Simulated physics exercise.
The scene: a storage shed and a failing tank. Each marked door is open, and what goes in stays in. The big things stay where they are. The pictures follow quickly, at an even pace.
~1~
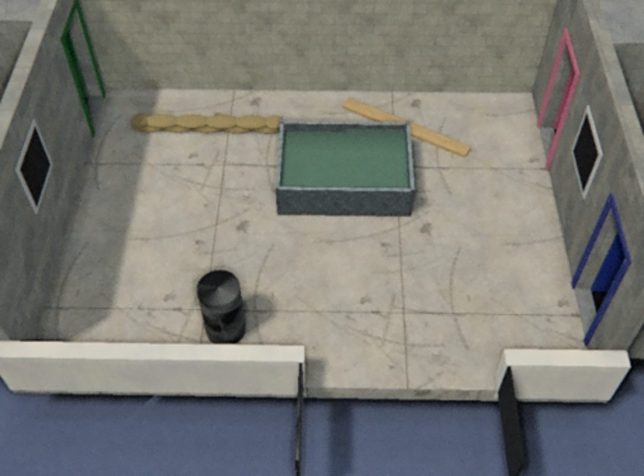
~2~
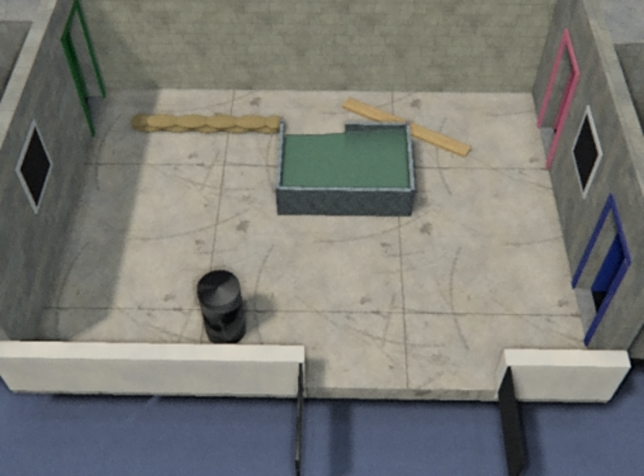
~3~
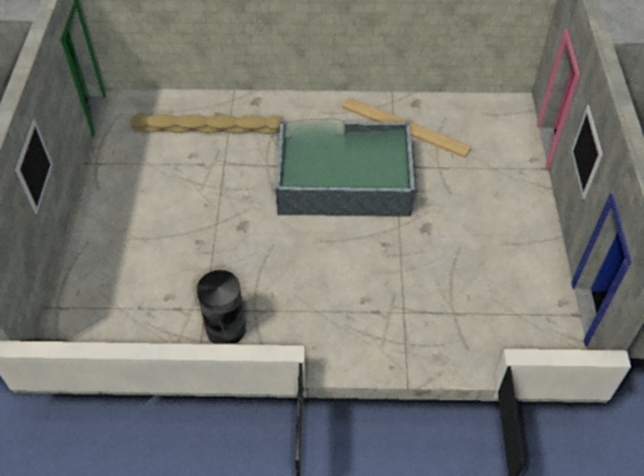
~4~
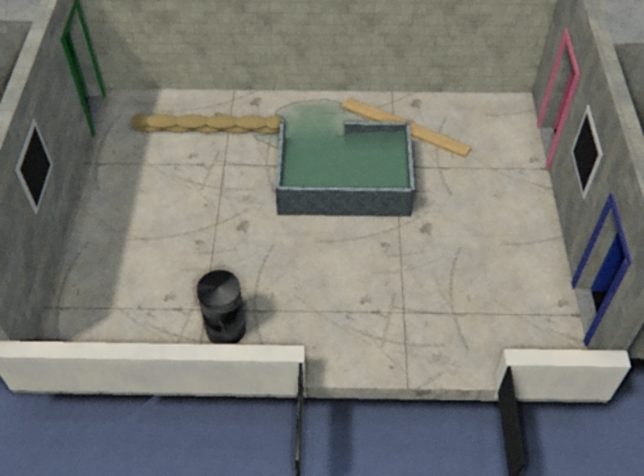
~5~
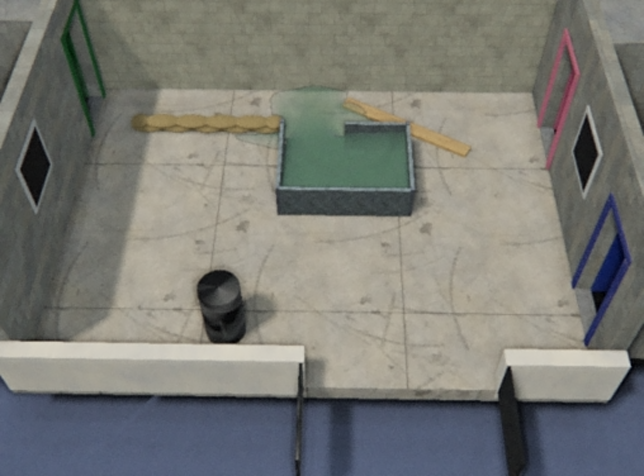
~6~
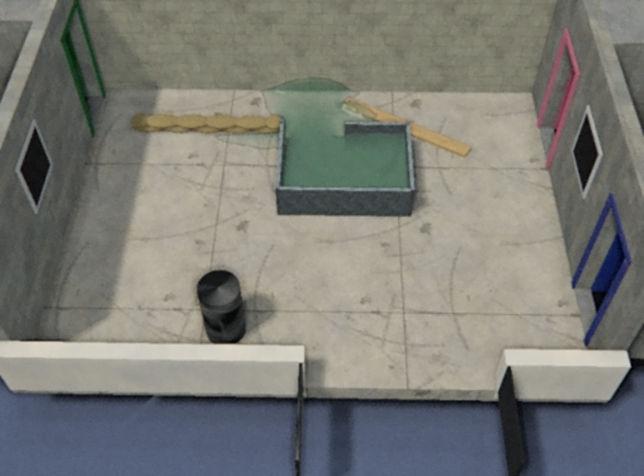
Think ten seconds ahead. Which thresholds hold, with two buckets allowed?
One by one: The blue door holds within the limit; the green door floods; the pink door floods.
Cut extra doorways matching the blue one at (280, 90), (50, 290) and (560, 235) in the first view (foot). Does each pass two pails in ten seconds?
In turn: Passes that mark, holds, takes less.
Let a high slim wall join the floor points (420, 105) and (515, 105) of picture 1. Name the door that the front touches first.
That is the door marked green.
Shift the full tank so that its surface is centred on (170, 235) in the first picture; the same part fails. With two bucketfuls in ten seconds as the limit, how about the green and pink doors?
One by one: Green takes more, pink lets less in.
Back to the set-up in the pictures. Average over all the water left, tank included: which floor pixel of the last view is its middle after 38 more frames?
Around (315, 149).
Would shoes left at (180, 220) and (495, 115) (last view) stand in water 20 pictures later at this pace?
As listed: Free of water, awash.
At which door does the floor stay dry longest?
I say the one in blue.
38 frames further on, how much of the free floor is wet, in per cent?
I make it 45 per cent.
A moment on, water covers 10 % of the floor; the blue door not reached, the green door not reached, the pink door not reached.
Next, water covers 25 % of the floor; the blue door not reached, the green door wet at the sill, nothing in, the pink door not reached.
Then, water covers 25 % of the floor; the blue door not reached, the green door over two buckets in, the pink door under two buckets in.
Later, water covers 45 % of the floor; the blue door wet at the sill, nothing in, the green door far over two buckets in, the pink door over two buckets in.
In the end, water covers 75 % of the floor; the blue door wet at the sill, nothing in, the green door far over two buckets in, the pink door over two buckets in.
